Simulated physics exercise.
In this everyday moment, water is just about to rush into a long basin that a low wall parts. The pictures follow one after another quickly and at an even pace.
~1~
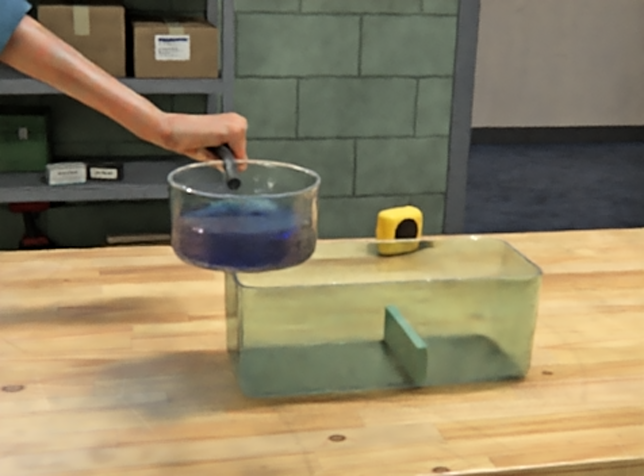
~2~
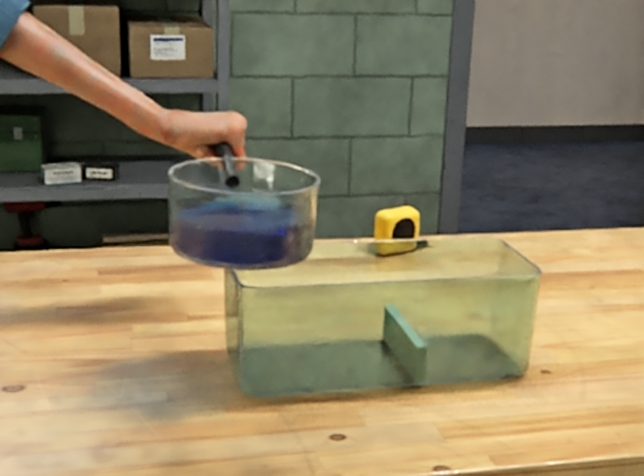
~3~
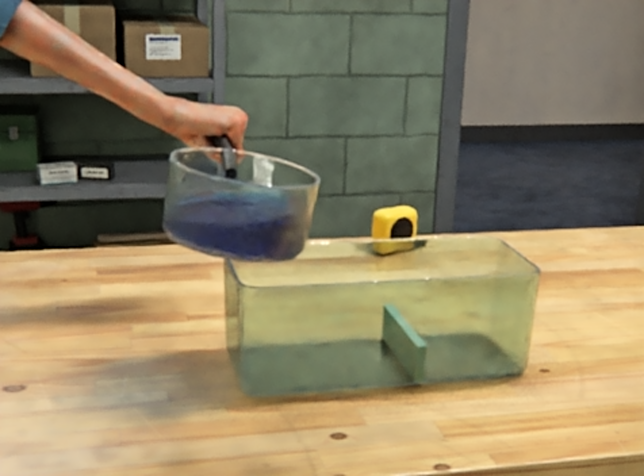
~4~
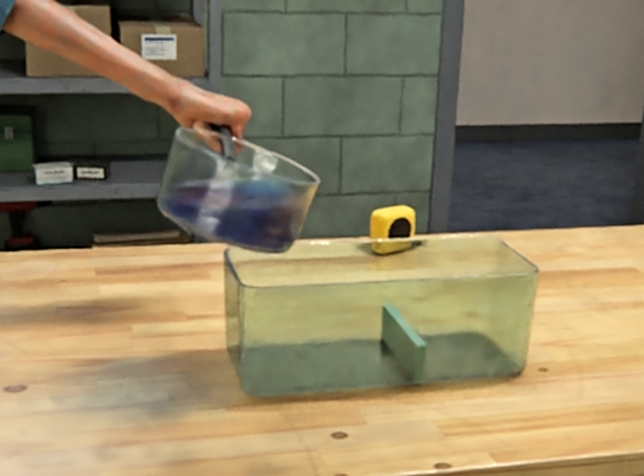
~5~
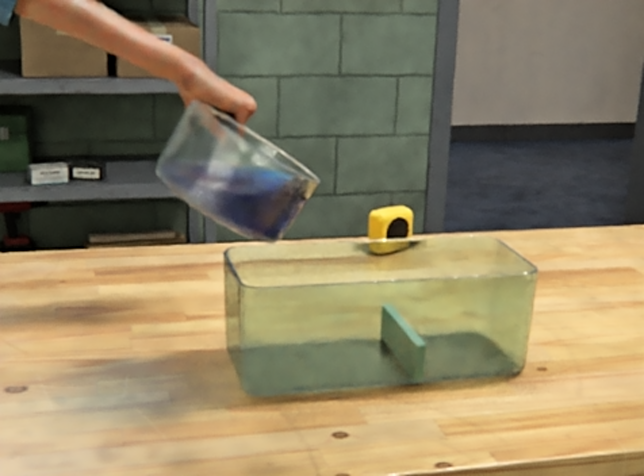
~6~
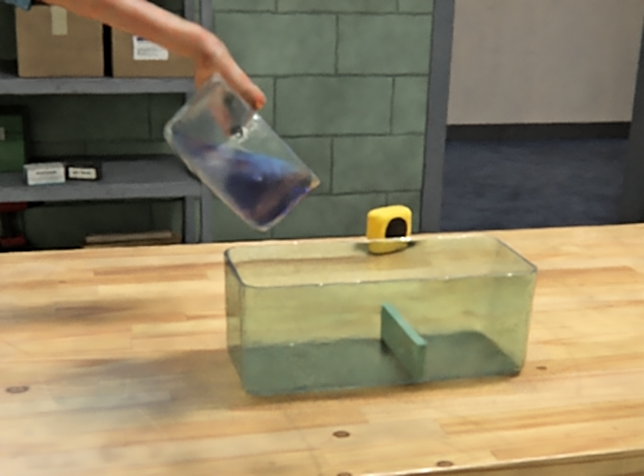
A clear pot of dark blue water, held by a hand above the left end of a long glass basin with a low wall inside, tilted slightly rightward, then more and more steeply as the hand rose.
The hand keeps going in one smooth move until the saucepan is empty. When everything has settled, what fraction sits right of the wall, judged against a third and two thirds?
The share right of the wall is a middling part, a third to two thirds.
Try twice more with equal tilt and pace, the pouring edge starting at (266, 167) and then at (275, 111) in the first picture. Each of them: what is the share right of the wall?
It comes out at around 10 percent and then around 20 percent.
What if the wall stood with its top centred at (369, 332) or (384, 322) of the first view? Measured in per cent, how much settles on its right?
Try one about 70 %, try two about 65 %.
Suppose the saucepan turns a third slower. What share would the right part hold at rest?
I'd estimate some 45 percent.
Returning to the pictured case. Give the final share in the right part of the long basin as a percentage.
That share comes out near 45 percent.
A moment on, the tilt is 99° and 49 per cent is still to pour, 2 is left of the wall and 0 right of it.
Next, the tilt is 100° and 9 per cent is still to pour, 20 is left of the wall and 55 right of it.
Then the tilt is 100° and 2 per cent is still to pour, 27 is left of the wall and 43 right of it.
Later the tilt is 100° and 2 per cent is still to pour, 41 is left of the wall and 46 right of it.
In the end 47 per cent lies left of the wall, 47 right of it and 7 outside.
